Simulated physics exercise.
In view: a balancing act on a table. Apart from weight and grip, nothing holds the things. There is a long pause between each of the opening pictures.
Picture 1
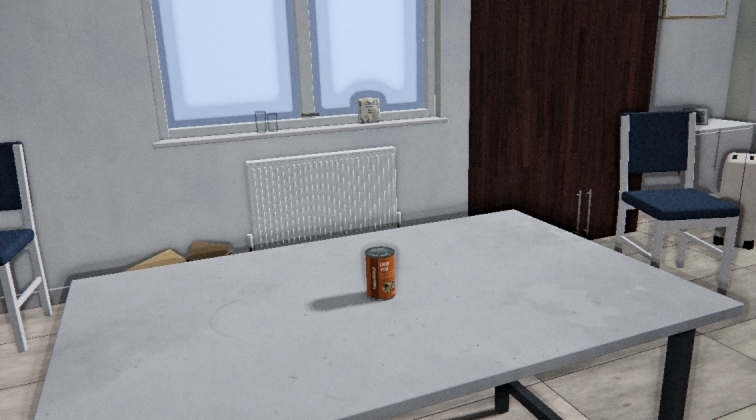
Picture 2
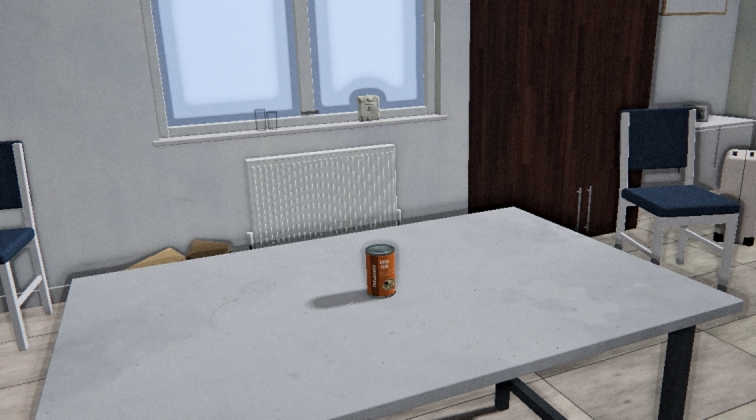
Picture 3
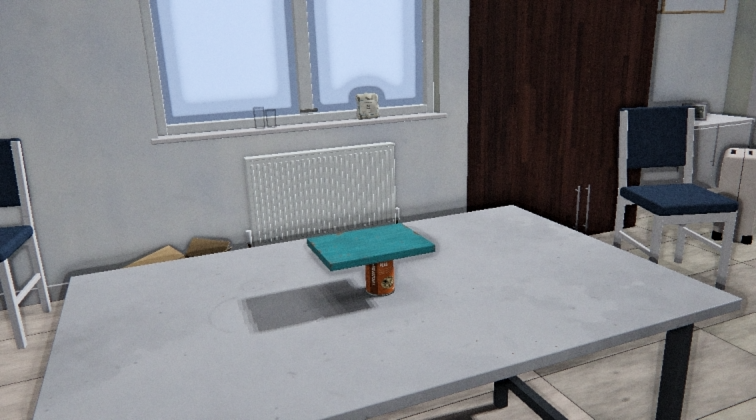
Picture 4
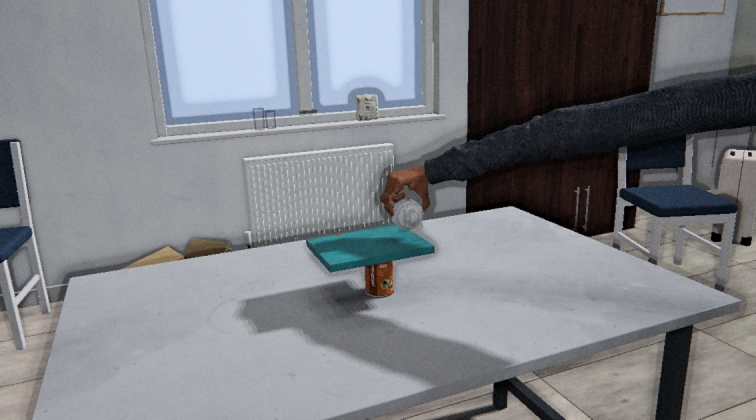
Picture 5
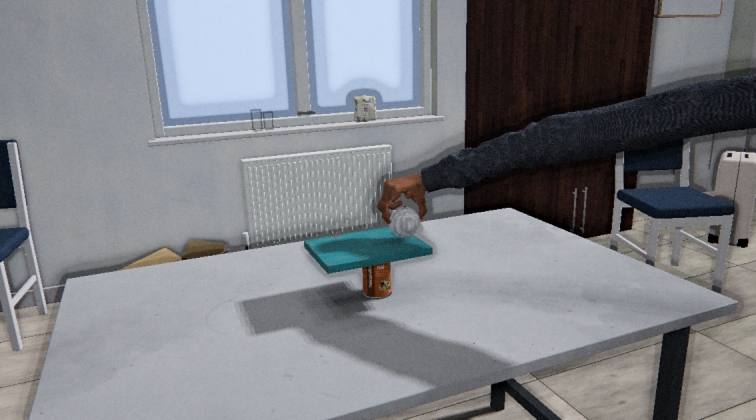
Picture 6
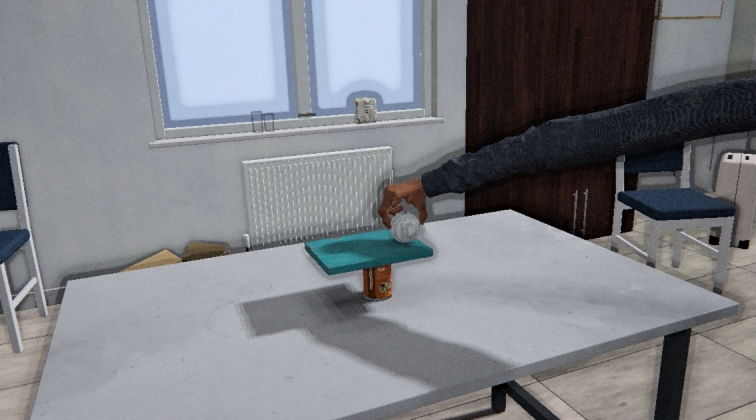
A hand lowers a whitish round object onto a teal slab atop an orange tin.
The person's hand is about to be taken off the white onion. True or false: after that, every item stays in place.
True.
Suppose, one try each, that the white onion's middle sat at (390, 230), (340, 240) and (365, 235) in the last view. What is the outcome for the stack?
So, first go it stays put, second go it comes down, third go it stays put.
Then, 0.60 s after the last picture, nothing has stirred.
Then, 1.30 s after the last picture, things are still on the move.
Then, 2.10 s after the last picture, white onion resting near (405, 227).
At rest, all 3 in place. Seen from the same camera at the end, white onion near (405, 227). The stack keeps its balance.
